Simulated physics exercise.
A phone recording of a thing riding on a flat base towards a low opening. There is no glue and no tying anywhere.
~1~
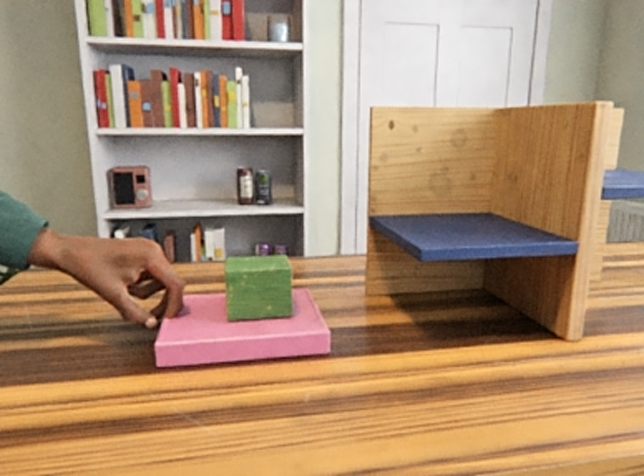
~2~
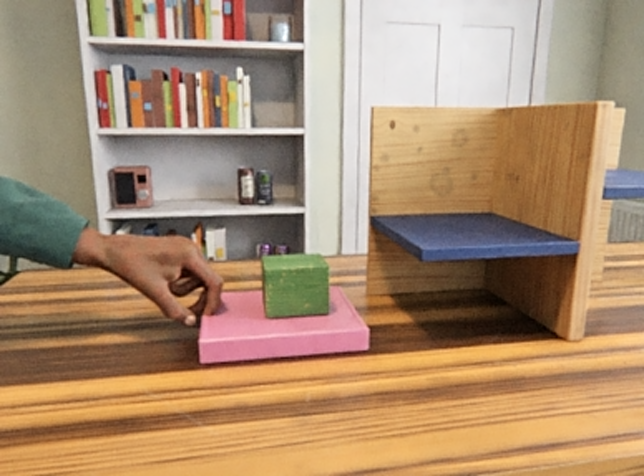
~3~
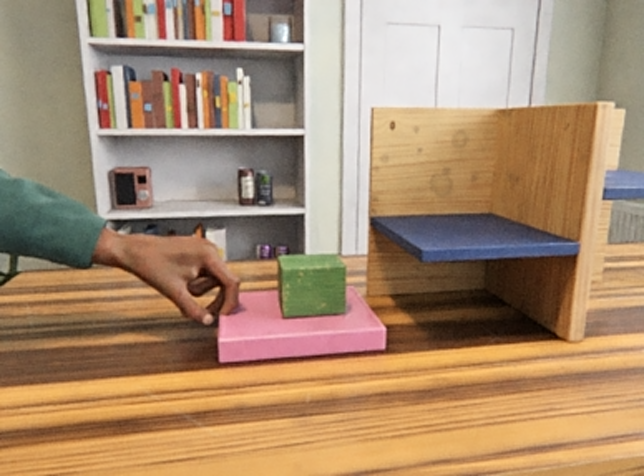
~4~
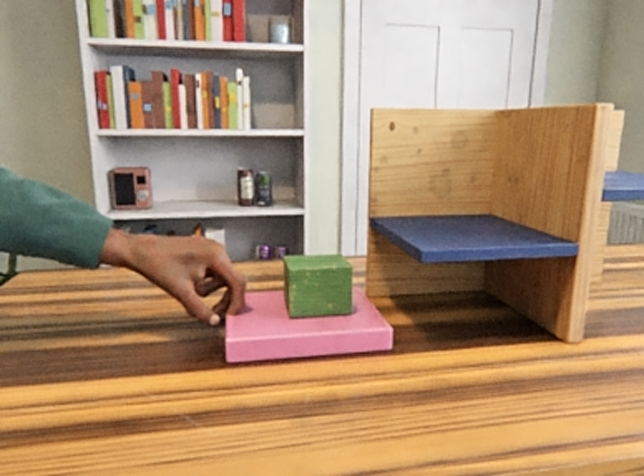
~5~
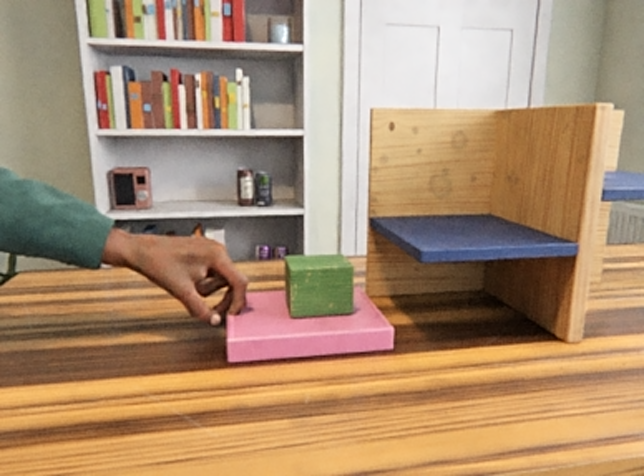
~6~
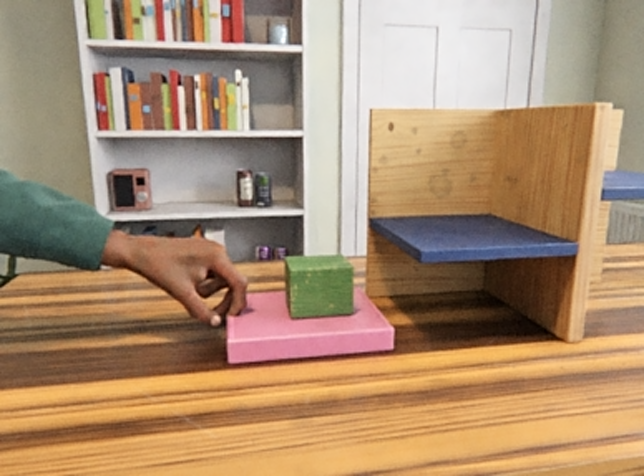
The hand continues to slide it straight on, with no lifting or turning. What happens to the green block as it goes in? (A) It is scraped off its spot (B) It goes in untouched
B, it goes in untouched.
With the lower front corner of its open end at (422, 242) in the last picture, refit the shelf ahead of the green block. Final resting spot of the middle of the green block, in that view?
Roughly (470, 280).
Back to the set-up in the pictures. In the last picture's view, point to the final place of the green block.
It ends up close to (470, 277).
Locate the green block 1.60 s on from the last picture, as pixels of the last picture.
Near (421, 280).
Then, 0.86 s on from there, green block riding along near (366, 283).
Then, 1.60 s on from there, green block riding along near (421, 280).
In the end, the green block passes below, near (470, 277).
